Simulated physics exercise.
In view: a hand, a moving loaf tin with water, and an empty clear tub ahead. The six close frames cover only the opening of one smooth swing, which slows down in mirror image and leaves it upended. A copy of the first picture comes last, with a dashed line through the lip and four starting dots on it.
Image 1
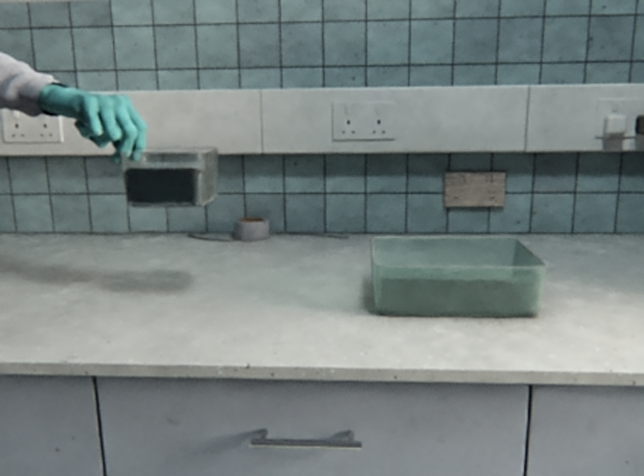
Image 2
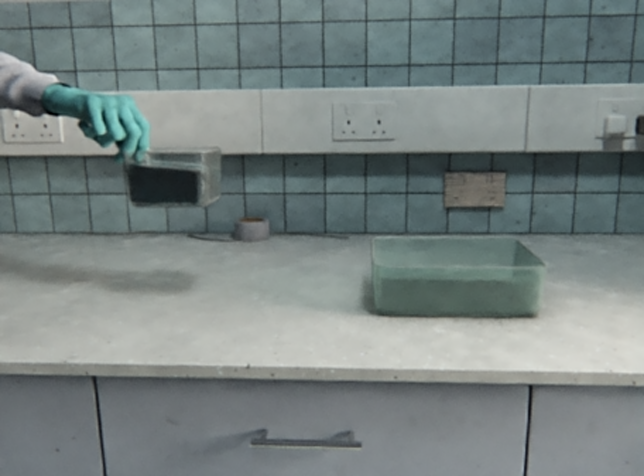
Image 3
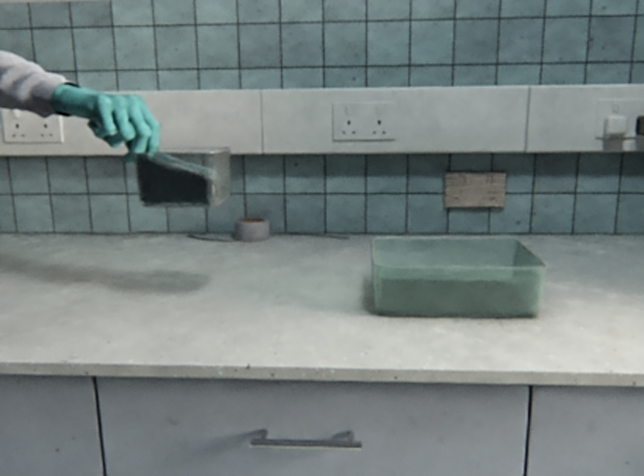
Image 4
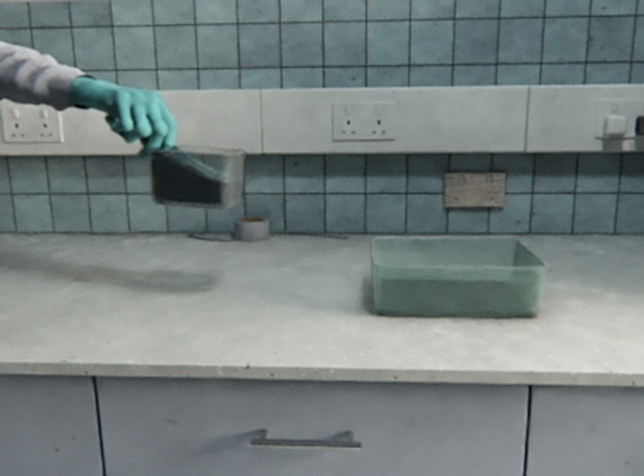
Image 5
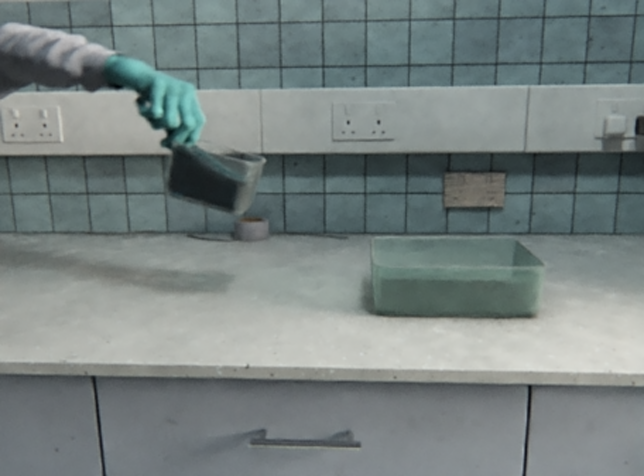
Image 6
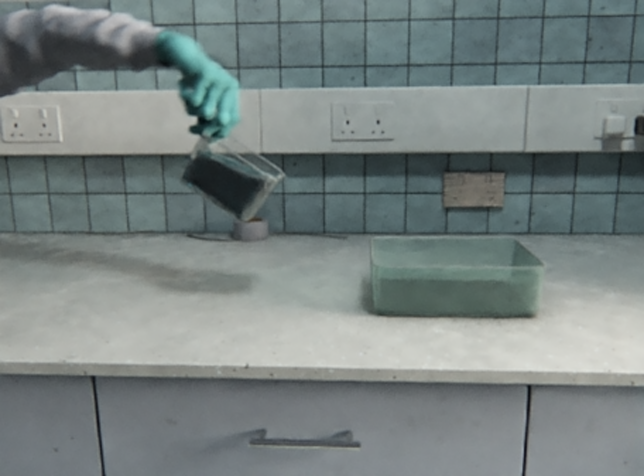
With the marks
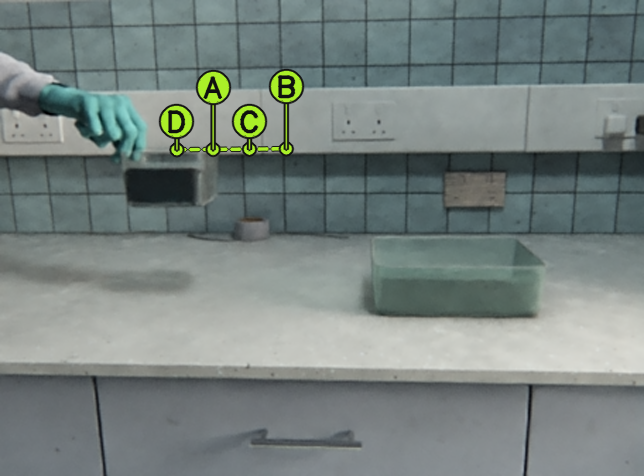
Gloved hand carrying a small container of dark liquid rightward above a counter, then tilting it right-side down, left of a clear tub.
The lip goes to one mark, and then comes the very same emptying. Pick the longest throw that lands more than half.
The answer is dot C.
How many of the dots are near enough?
Two of them.
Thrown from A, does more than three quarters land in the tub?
No, it does not.
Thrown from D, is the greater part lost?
Yes, it does.
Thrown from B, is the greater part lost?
No, not at all.
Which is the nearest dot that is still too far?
Dot A.
On the marked copy, A at (213, 149); B at (286, 148); C at (249, 149); D at (176, 149).
For dot A, about 33 % lands in the tub, 62 % falls short and 5 % goes beside or beyond.
For dot B, about 77 % lands in the tub, 4 % falls short and 19 % goes beside or beyond.
For dot C, about 64 % lands in the tub, 24 % falls short and 12 % goes beside or beyond.
For dot D, about 0 % lands in the tub, 98 % falls short.
